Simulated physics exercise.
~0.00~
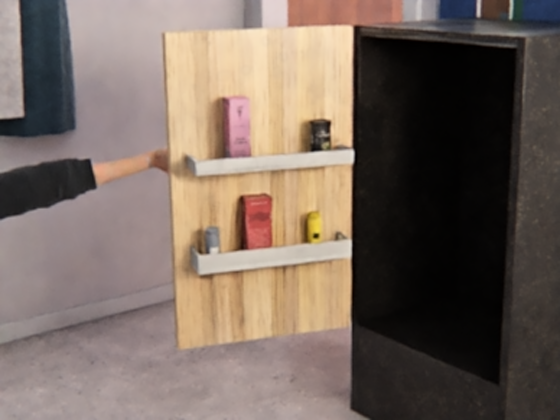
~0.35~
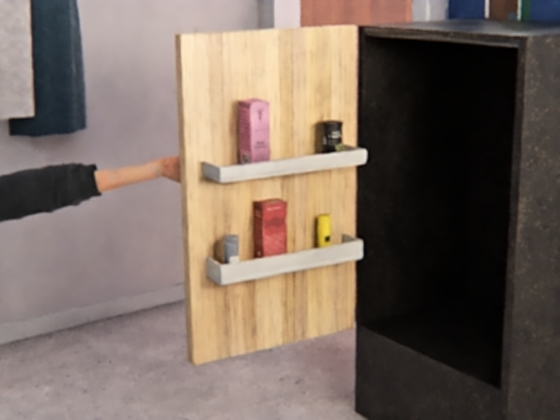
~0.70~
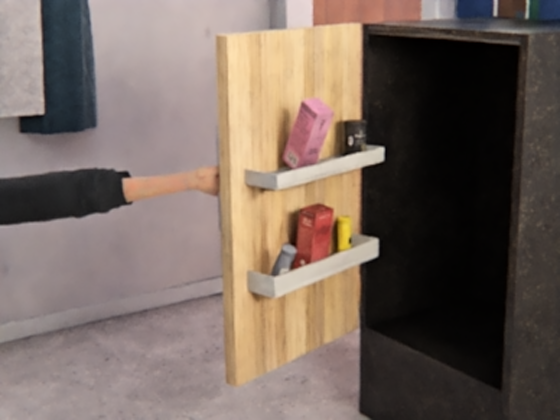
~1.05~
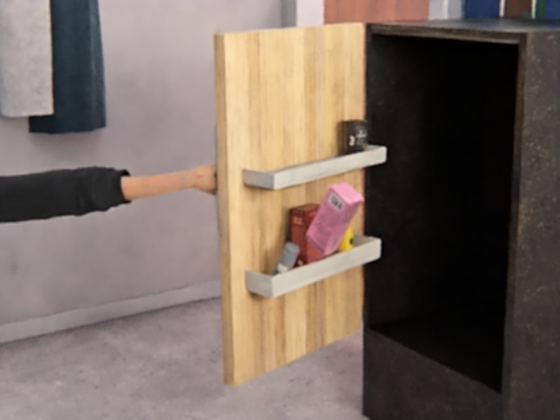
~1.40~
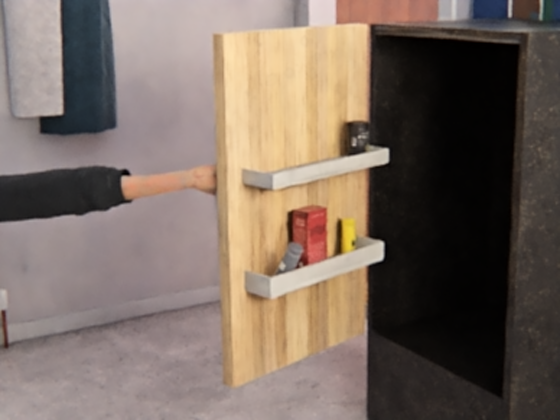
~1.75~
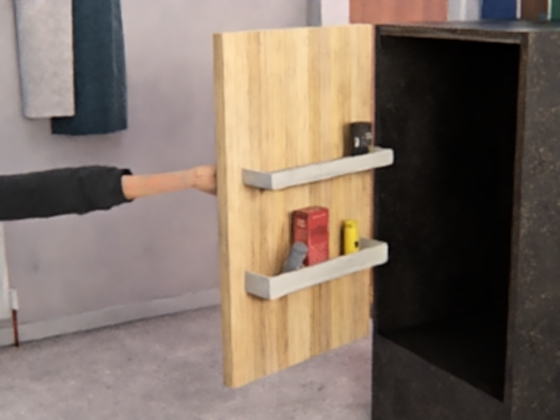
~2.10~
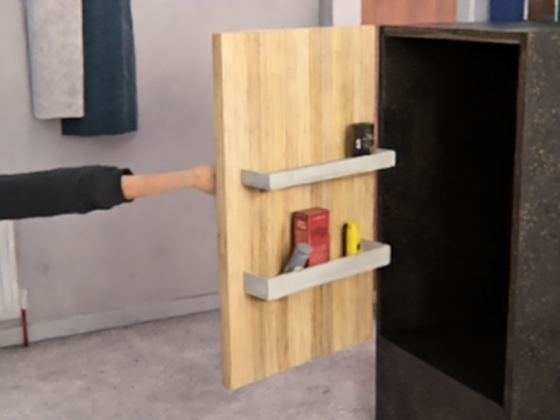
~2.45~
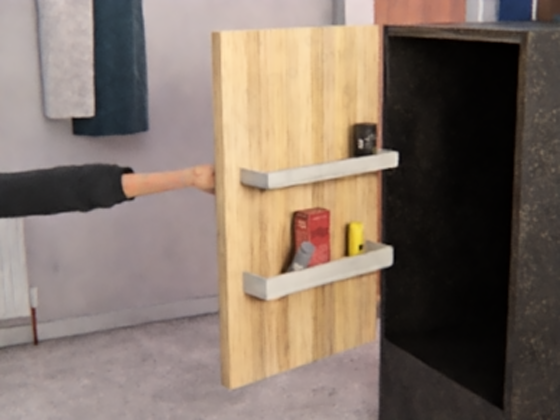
A wooden cupboard door swings, stops in a hand's grip, and the pink carton tumbles out.
